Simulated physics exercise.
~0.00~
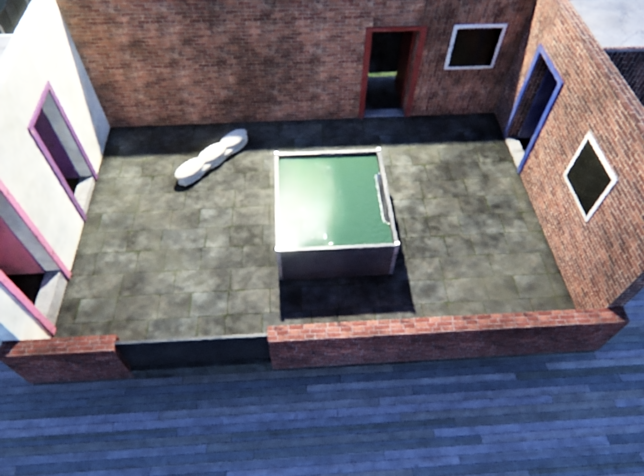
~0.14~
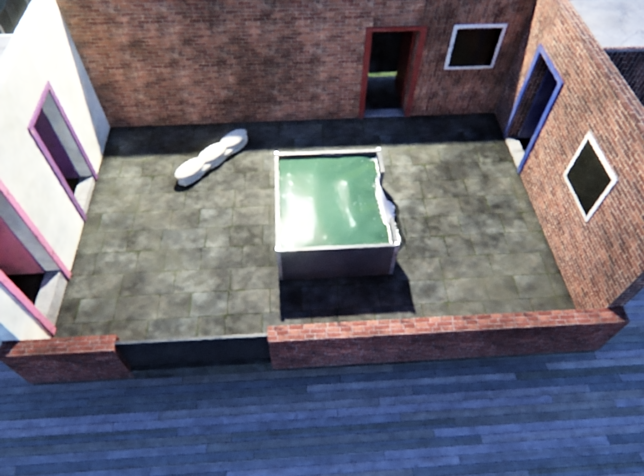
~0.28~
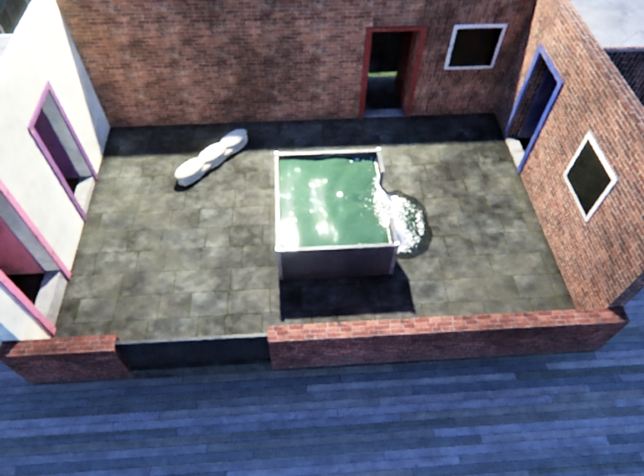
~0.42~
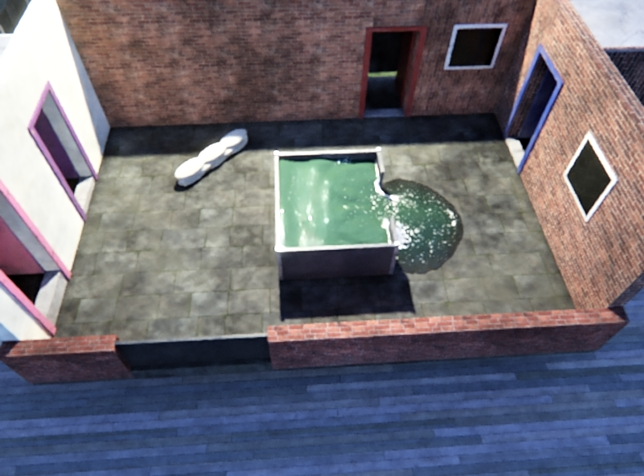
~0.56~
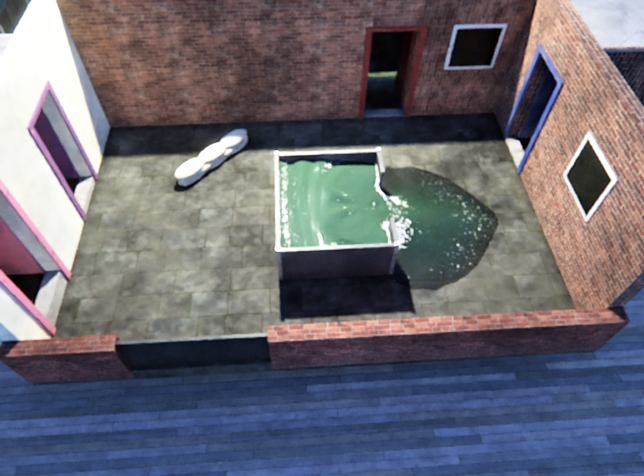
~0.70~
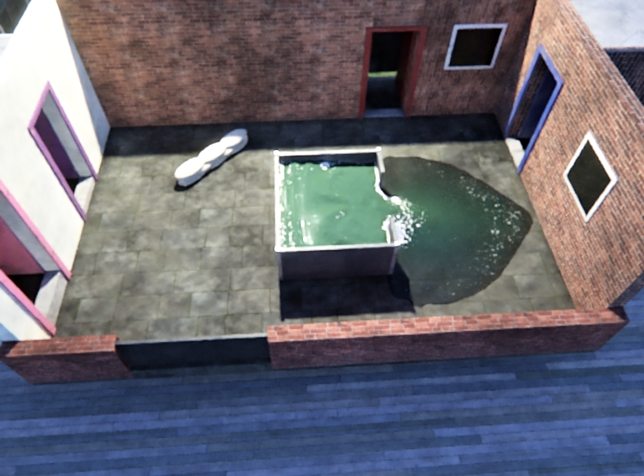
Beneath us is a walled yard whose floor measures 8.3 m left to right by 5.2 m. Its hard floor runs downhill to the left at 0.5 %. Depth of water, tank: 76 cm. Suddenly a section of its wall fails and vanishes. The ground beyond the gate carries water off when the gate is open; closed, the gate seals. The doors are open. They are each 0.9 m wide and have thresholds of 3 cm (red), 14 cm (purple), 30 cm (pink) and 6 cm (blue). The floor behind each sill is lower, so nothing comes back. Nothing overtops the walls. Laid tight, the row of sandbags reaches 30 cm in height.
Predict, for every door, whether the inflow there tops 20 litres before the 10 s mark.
Prediction: At the red door it tops 20 litres; at the purple door it falls short of 20 litres; at the pink door it falls short of 20 litres; at the blue door it tops 20 litres.
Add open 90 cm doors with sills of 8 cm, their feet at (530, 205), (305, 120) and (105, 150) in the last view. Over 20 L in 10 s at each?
So, in the order given, it's beyond the mark, then shy of the mark, then shy of the mark.
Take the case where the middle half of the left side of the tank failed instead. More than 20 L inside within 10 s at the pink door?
In that case, pink door: Less than that.
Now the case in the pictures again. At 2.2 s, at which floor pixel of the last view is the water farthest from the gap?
Point: Roughly (492, 113).
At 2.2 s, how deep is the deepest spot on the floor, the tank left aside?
Up to near 41 cm.
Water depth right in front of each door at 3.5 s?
Door by door, in cm: Red reads 7, purple reads 0, pink reads 0, blue reads 12.
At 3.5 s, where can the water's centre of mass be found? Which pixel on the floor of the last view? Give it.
Roughly (418, 221) in the last picture.
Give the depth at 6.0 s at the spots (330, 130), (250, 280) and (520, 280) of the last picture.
Listed order: 4 / 3 / 14 cm.
After 1.4 s water covers 25 % of the floor and is deepest (38 cm) near (390, 221); red door not reached, purple door not reached, pink door not reached, blue door 15 cm at the sill, 2 L in.
After 2.2 s water covers 30 % of the floor and is deepest (41 cm) near (492, 113); red door not reached, purple door not reached, pink door not reached, blue door 18 cm at the sill, 46 L in.
After 3.5 s water covers 40 % of the floor and is deepest (24 cm) near (497, 124); red door 7 cm at the sill, 1 L in, purple door not reached, pink door not reached, blue door 12 cm at the sill, 93 L in.
After 6.0 s water covers 75 % of the floor and is deepest (16 cm) near (487, 142); red door 7 cm at the sill, 10 L in, purple door not reached, pink door 6 cm at the sill, 0 L in, blue door 13 cm at the sill, 153 L in.
After 10.0 s water covers 95 % of the floor and is deepest (13 cm) near (46, 361); red door 6 cm at the sill, 36 L in, purple door 6 cm at the sill, 0 L in, pink door 12 cm at the sill, 0 L in, blue door 9 cm at the sill, 205 L in.
